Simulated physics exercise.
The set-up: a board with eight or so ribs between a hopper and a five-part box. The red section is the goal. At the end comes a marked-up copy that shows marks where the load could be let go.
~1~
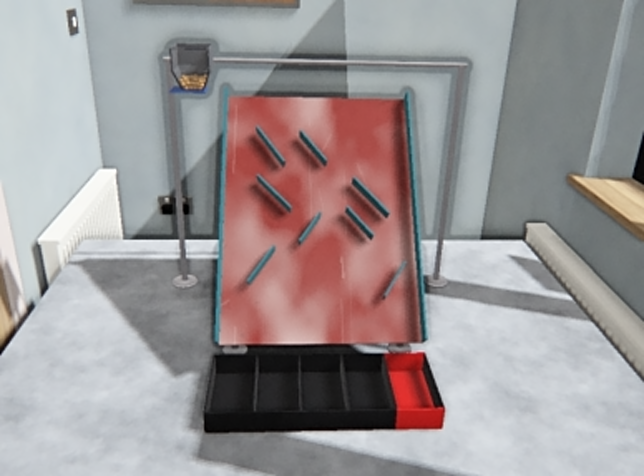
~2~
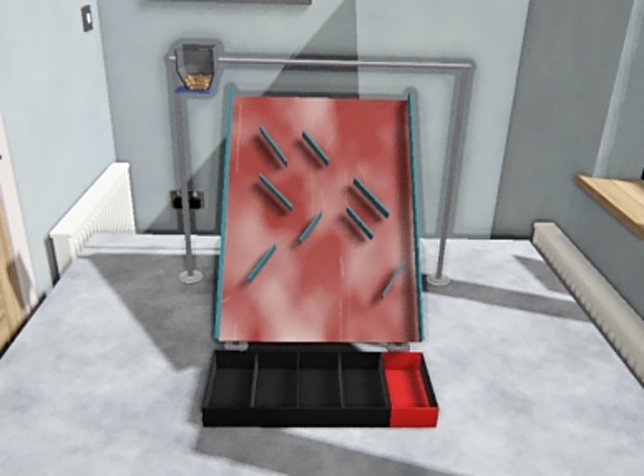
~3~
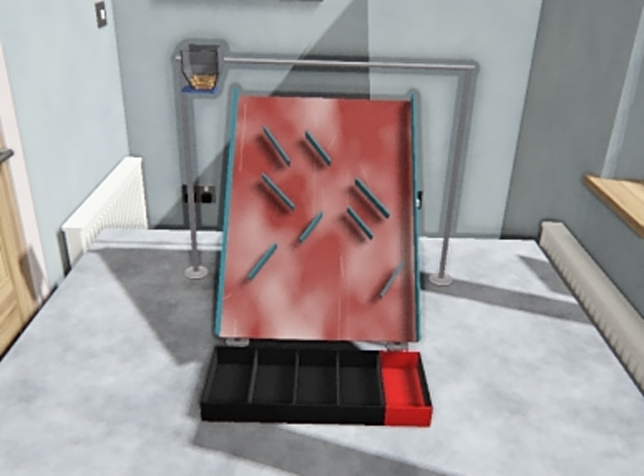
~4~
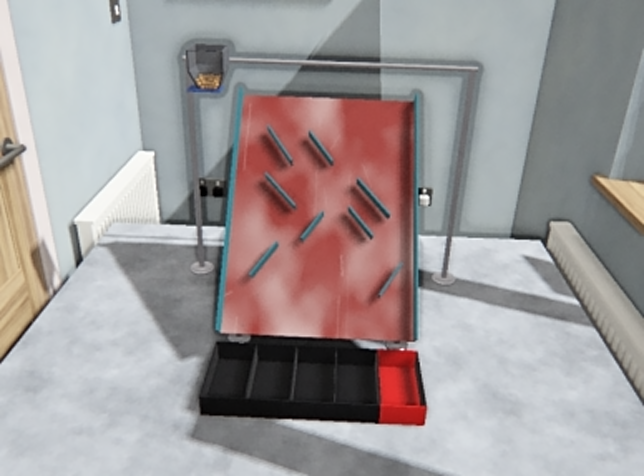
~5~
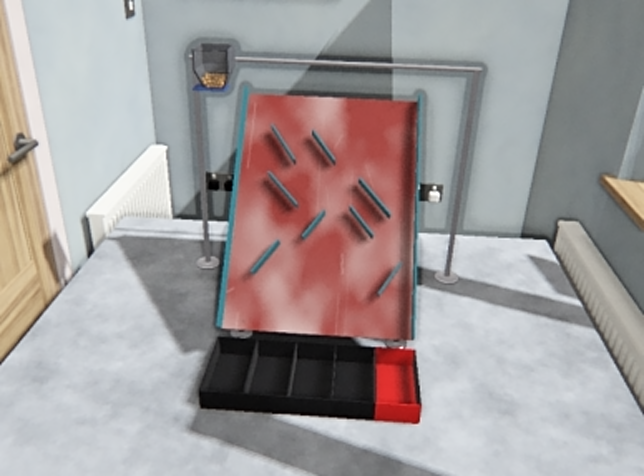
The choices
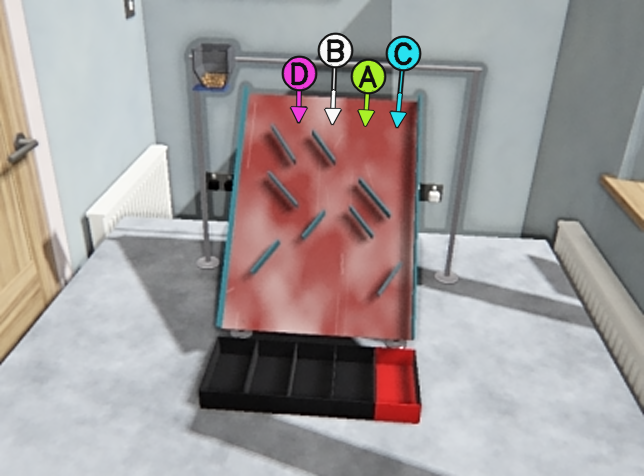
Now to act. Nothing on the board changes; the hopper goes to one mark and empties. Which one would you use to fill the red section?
Mark C does it best.
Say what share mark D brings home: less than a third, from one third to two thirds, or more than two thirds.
It is less than a third.
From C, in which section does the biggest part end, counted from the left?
The fifth from the left.
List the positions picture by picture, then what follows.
The first frame shows hopper at (196, 83), round wooden beads, door shut.
The second frame shows ribs (260, 126) to (286, 161), (303, 130) to (328, 160), (260, 174) to (292, 207).
The third frame shows ribs (356, 178) to (390, 214), (301, 239) to (322, 211), (348, 206) to (373, 236).
The fourth frame shows ribs (250, 275) to (277, 241), (380, 295) to (402, 263).
The fifth frame shows red section at (398, 412), number 5 of 5 from the left.
On the marked copy, mark A meets the board at (365, 120); mark B meets the board at (332, 118); mark C meets the board at (397, 121); mark D meets the board at (298, 116).
With A, about a third in the red section, about a quarter in other sections, about a third outside the box.
With B, about a quarter in the red section, about half in other sections, about a quarter outside the box.
With C, about half in the red section, about a quarter in other sections, about a quarter outside the box.
With D, a stray few in the red section, about two thirds in other sections, about a third outside the box.
